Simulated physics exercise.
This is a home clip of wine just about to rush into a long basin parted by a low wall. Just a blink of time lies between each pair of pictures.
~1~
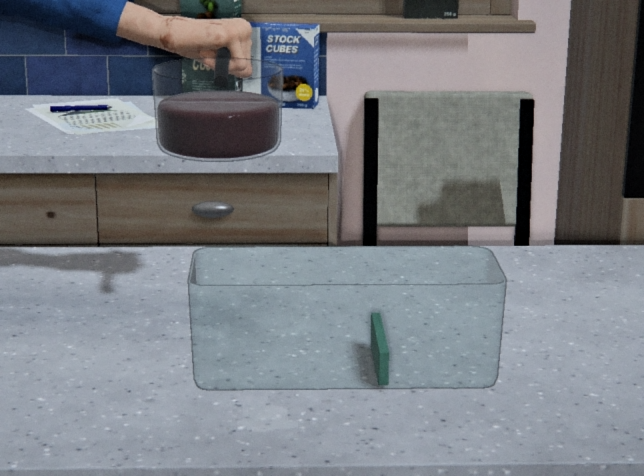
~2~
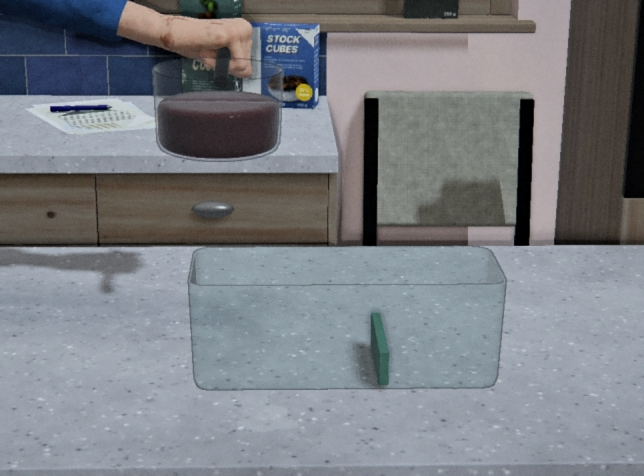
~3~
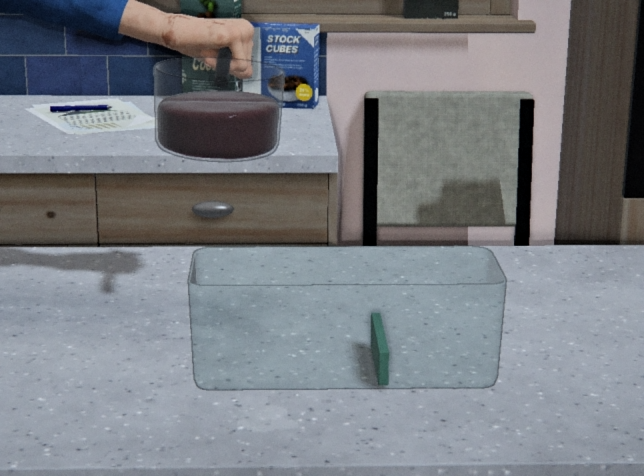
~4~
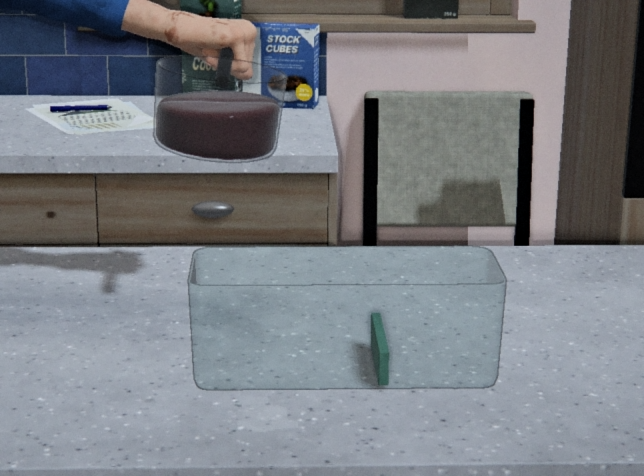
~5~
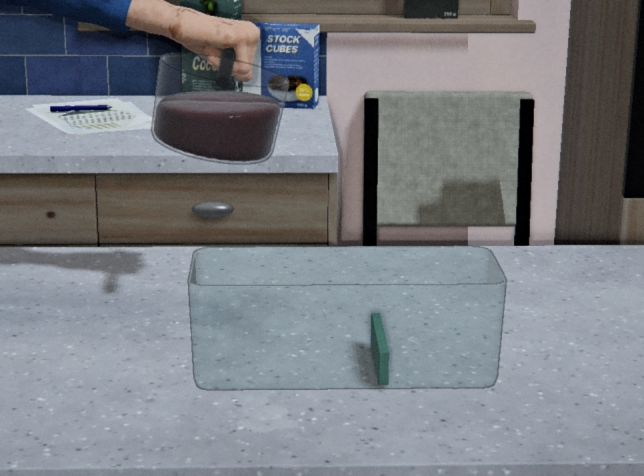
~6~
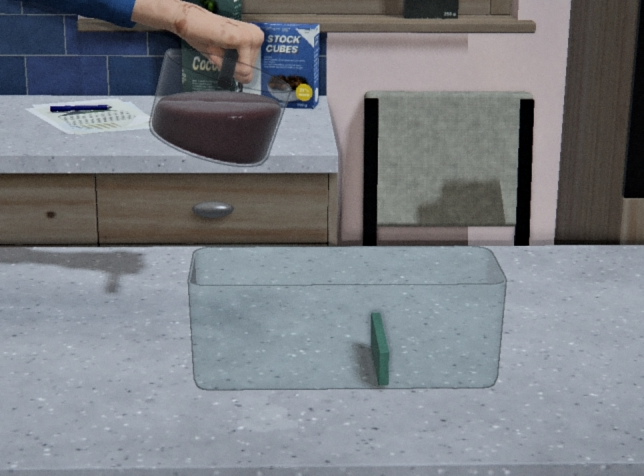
To begin with, a hand holds an upright clear container of dark red liquid above a speckled counter, behind a long, empty see-through basin with a low green wall inside. The container then leans slightly to the right, and its tilt steadily increases as the hand shifts a little rightward.
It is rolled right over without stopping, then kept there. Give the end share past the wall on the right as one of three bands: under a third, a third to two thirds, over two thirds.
The end share is under a third.
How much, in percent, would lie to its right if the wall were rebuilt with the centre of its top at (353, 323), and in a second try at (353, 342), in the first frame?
In order, near 30 and 35 in a hundred.
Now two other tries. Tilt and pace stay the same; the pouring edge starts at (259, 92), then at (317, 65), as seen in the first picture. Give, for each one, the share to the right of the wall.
First about 10, then 40 per cent.
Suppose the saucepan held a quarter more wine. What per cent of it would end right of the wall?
About 10 parts in a hundred, give or take.
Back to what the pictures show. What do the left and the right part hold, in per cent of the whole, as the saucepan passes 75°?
You'd find 0 per cent on the left and 0 per cent on the right.
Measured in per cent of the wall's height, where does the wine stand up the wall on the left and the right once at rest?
The left comes to 60 % and the right to 0 %.
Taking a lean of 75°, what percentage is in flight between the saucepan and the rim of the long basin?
I'd put it at roughly 30 percent of it.
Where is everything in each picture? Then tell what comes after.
It leans 0°; its right rim is at (282, 71); the wine meets the walls at (158, 102) and (279, 102); the long basin's rim runs from (192, 267) to (498, 266); the wall's top is at (380, 333), in the first picture.
It leans 1°; its right rim is at (282, 72); the wine meets the walls at (158, 102) and (279, 102), in the second picture.
It leans 3°; its right rim is at (284, 74); the wine meets the walls at (158, 102) and (280, 103), in the third picture.
It leans 6°; its right rim is at (285, 78); the wine meets the walls at (158, 102) and (280, 103), in the fourth picture.
It leans 11°; its right rim is at (288, 84); the wine meets the walls at (158, 102) and (281, 103), in the fifth picture.
It leans 17°; its right rim is at (290, 91); the wine meets the walls at (156, 102) and (282, 104), in the sixth picture.
A moment on, the saucepan is tipped on its side and 68 per cent is still to pour, 2 is left of the wall and 0 right of it.
Next, the saucepan is tipped right over and 15 per cent is still to pour, 64 is left of the wall and 1 right of it.
Then the saucepan is tipped right over and 1 per cent is still to pour, 91 is left of the wall and 3 right of it.
Later the saucepan is tipped right over and 0 per cent is still to pour, 94 is left of the wall and 4 right of it.
In the end 94 per cent lies left of the wall, 4 right of it and 2 outside.
